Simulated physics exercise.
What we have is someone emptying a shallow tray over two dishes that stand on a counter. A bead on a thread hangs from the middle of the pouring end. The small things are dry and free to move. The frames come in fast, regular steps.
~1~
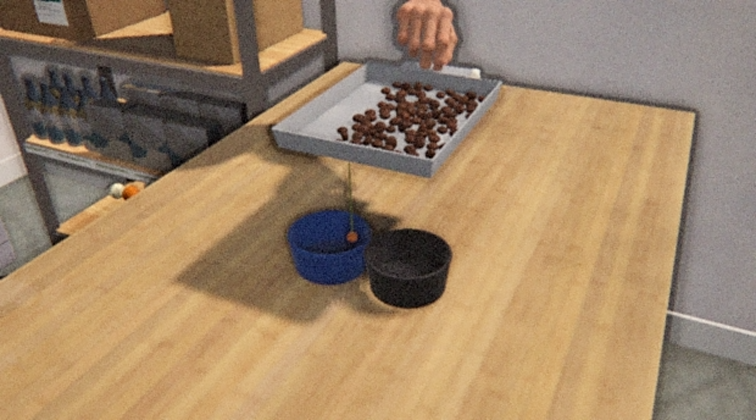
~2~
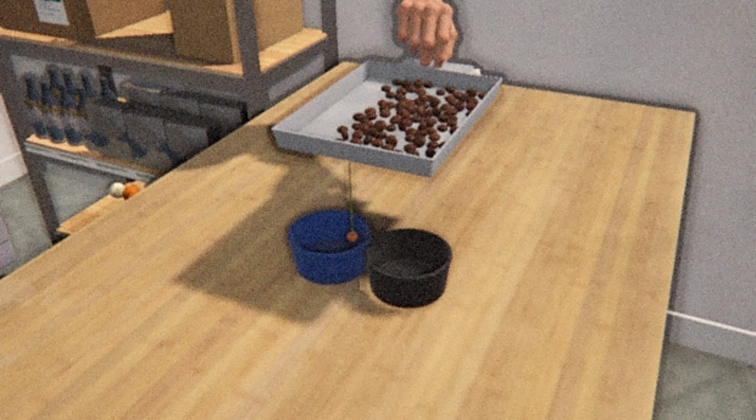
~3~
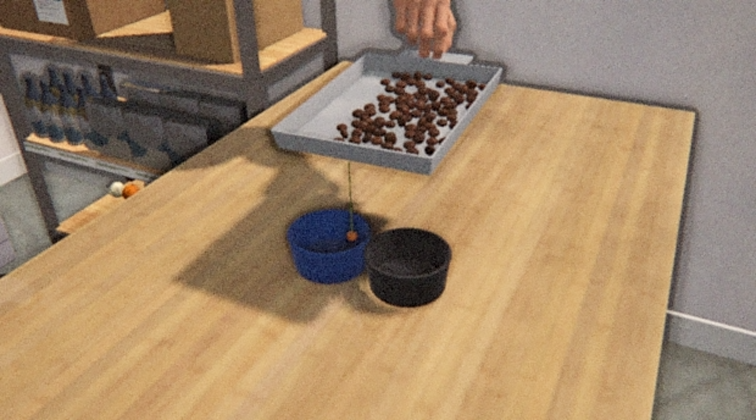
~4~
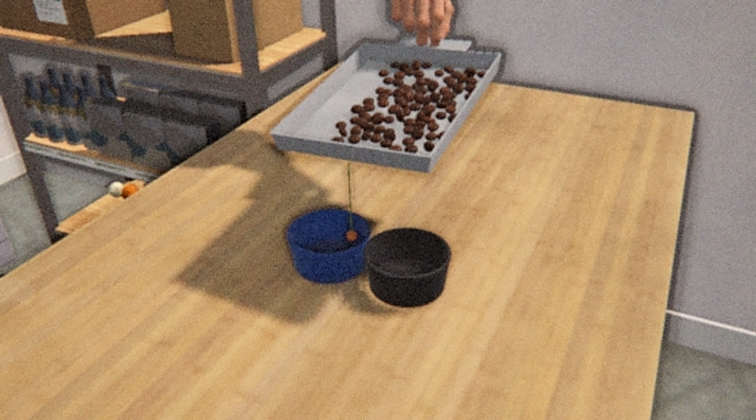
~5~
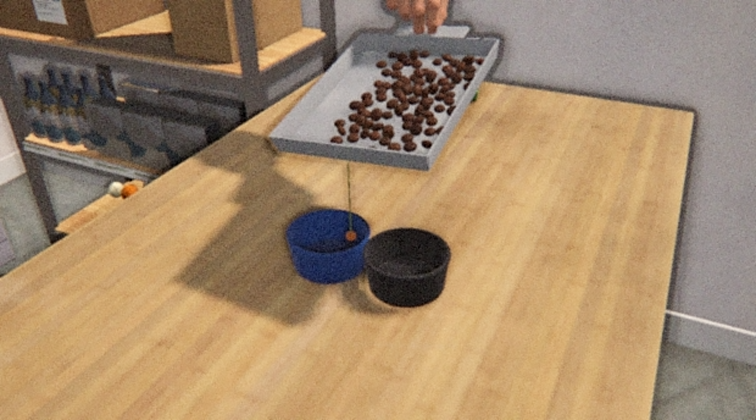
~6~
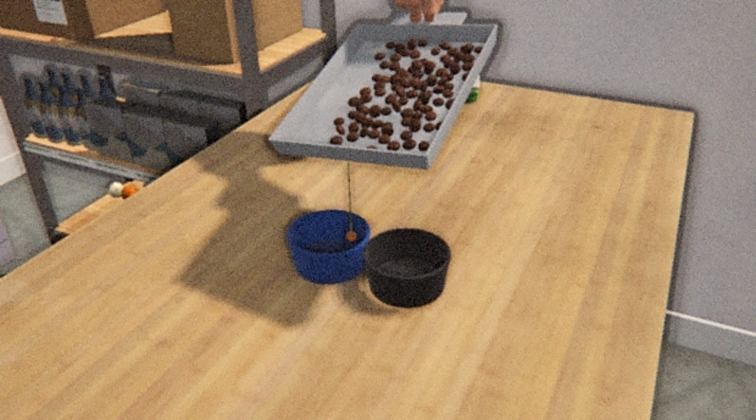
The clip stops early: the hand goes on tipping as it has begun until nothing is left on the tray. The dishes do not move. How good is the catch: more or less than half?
Caught overall: Only the smaller part.
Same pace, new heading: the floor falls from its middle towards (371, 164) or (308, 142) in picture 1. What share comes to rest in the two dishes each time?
Near 10 % and 40 %.
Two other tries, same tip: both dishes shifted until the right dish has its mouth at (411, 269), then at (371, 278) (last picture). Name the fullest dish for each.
One: The left one. Two: The left one.
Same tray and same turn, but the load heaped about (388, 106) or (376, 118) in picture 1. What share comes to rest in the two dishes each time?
About 20 and 10 per cent.
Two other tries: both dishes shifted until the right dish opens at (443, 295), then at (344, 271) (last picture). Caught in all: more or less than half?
In turn: Less than half; the larger part.
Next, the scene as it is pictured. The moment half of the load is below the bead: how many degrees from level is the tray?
Around 105° of tilt.
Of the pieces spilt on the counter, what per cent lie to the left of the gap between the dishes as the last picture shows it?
Some 100 per cent.
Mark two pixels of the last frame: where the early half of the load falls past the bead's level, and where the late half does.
The first part at (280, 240); the rest at (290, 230).
Shortly afterwards, tray tipped steeply; the whole lot on the tray.
Next, tray tipped right over; near half on the tray; near a third outside both; a little in the air.
Some moments later, tray tipped past a quarter turn; a little in the left dish; the bulk outside both.
In the end, tray tipped past a quarter turn; none at all in the right dish; a little in the left dish; the bulk outside both.
